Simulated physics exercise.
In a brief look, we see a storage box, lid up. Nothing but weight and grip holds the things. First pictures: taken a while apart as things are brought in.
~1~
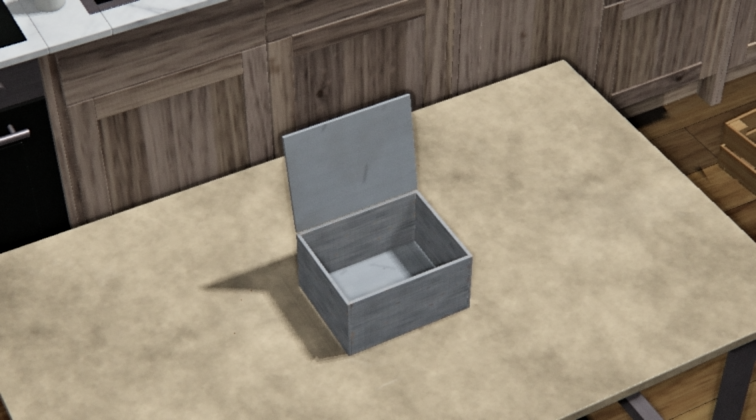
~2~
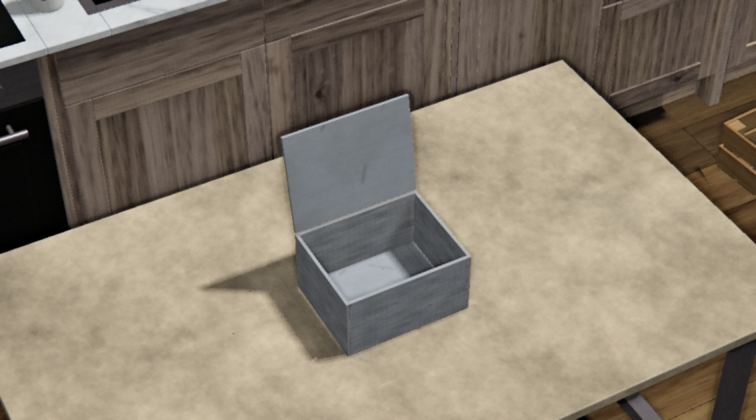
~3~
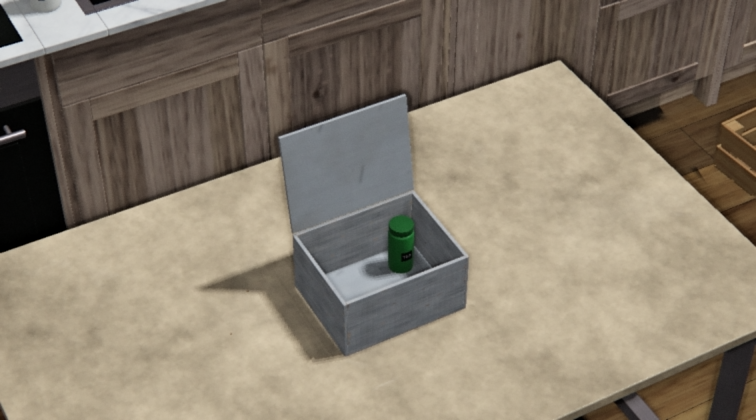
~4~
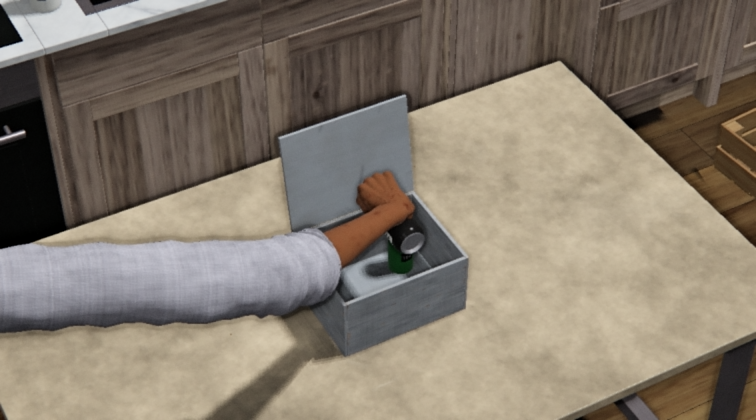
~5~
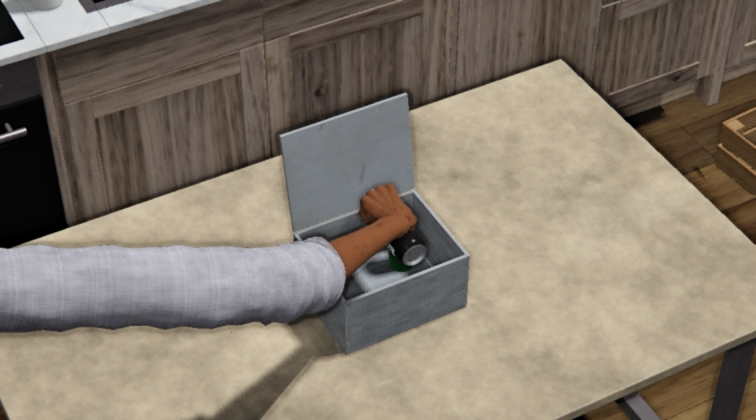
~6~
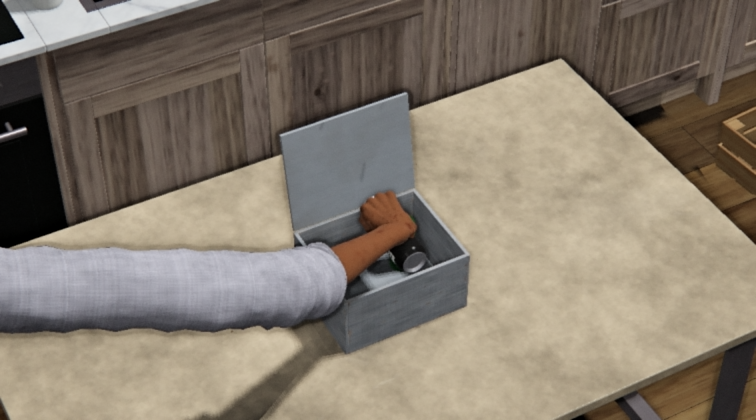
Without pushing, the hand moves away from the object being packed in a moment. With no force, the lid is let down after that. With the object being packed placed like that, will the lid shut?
No gap.
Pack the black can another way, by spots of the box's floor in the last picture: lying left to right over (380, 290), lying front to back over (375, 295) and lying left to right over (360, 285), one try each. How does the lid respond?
On the first go it comes down fully, on the second it comes down fully, and on the third it comes down fully.
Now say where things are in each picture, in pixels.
In the first picture, the last thing is not in view yet.
In the second picture, the last thing is not in view yet.
In the third picture, the last thing is not in view yet; green shaker (401, 245).
In the fourth picture, coming down.
In the fifth picture, coming down.
In the sixth picture, in place under the hand.
Then, 0.30 s past the last view, black can displaced well along near (383, 278).
Then, 1.50 s past the last view, lid 71° above the rim; black can displaced well along near (362, 290).
Then, 1.80 s past the last view, lid 33° above the rim; black can displaced well along near (361, 291).
Then, 2.00 s past the last view, lid shut; black can displaced well along near (359, 292).
Finally, lid shut; moved from the start, black can; green shaker still in place. Final places as the last picture's camera would see them, black can near (358, 293).
